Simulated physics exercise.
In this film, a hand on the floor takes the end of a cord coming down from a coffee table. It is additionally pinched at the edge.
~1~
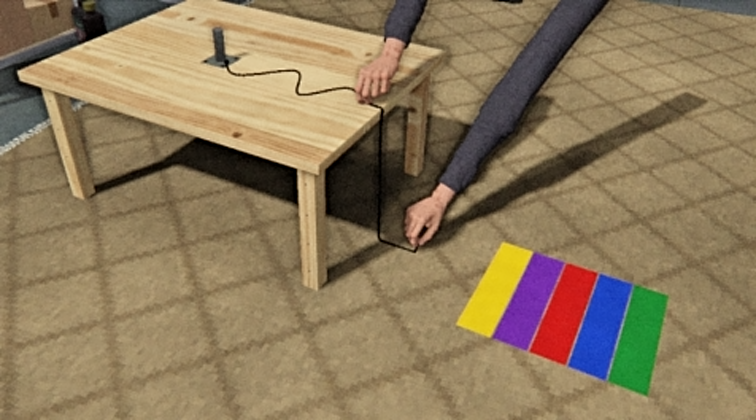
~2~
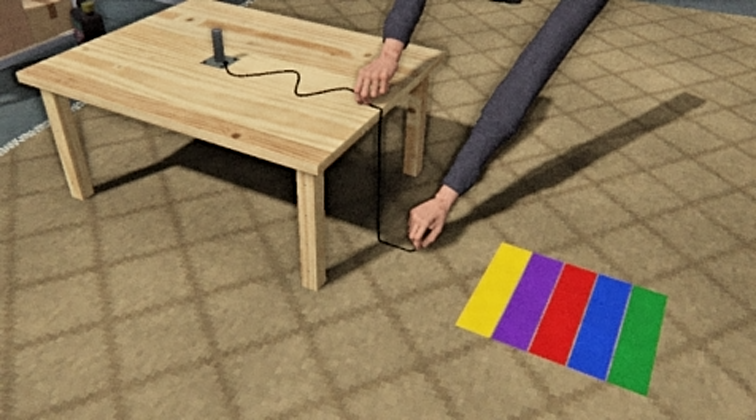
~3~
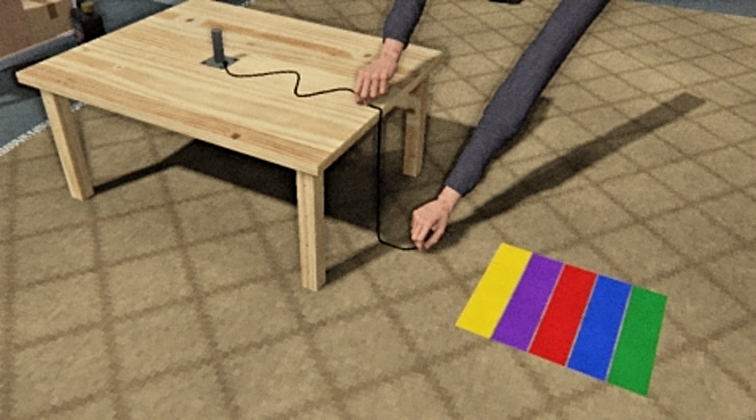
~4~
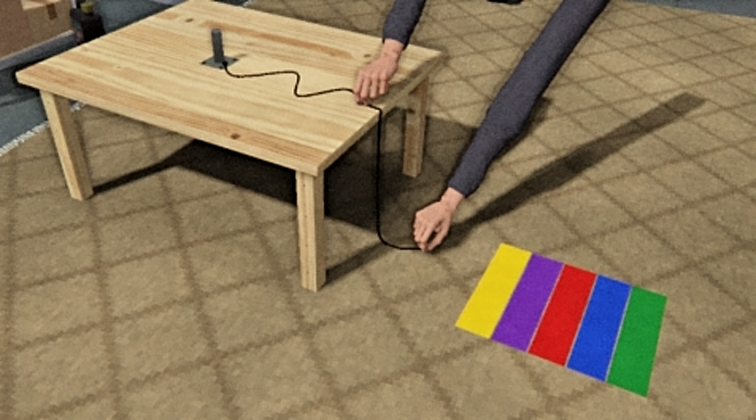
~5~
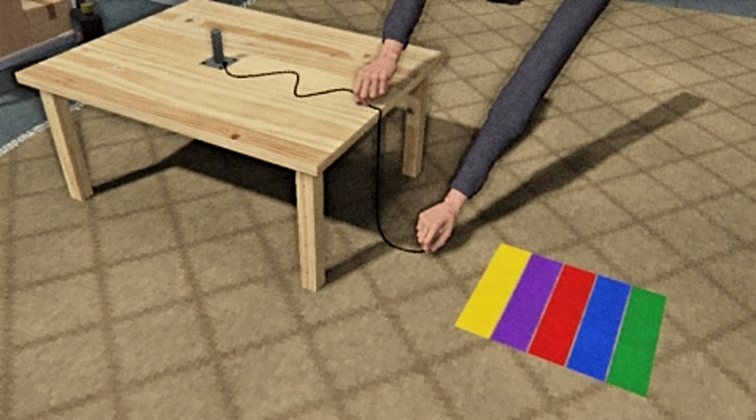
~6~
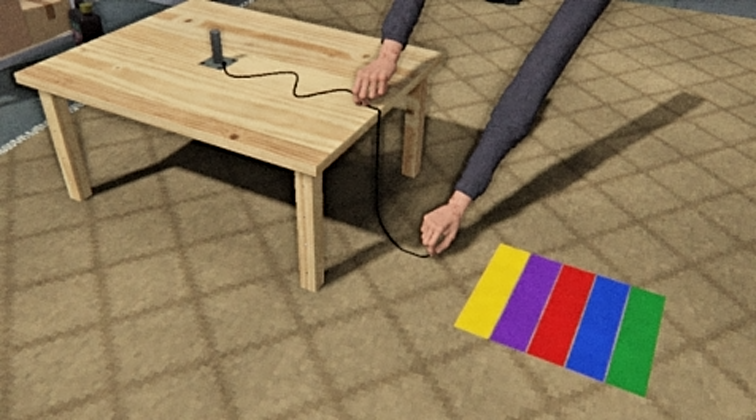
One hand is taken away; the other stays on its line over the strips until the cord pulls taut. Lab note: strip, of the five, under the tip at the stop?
Blue.
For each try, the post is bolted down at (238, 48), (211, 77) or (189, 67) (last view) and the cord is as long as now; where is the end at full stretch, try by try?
In order, it comes out close to (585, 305), (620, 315) and (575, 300).
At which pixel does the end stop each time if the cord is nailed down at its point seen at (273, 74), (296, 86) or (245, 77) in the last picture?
That would be (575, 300) for the first, (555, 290) for the second and (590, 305) for the third.
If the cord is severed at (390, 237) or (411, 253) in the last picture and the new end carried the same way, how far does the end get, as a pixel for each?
In order, around (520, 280) and (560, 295).
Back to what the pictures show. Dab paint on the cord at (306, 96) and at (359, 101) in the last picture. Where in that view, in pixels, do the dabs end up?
(358, 102) and (415, 142), approximately.
A little later, end near (542, 288); over purple.
Next, end near (579, 300); over red.
When it is tight, end near (601, 308); over blue. The end stops over the blue strip.
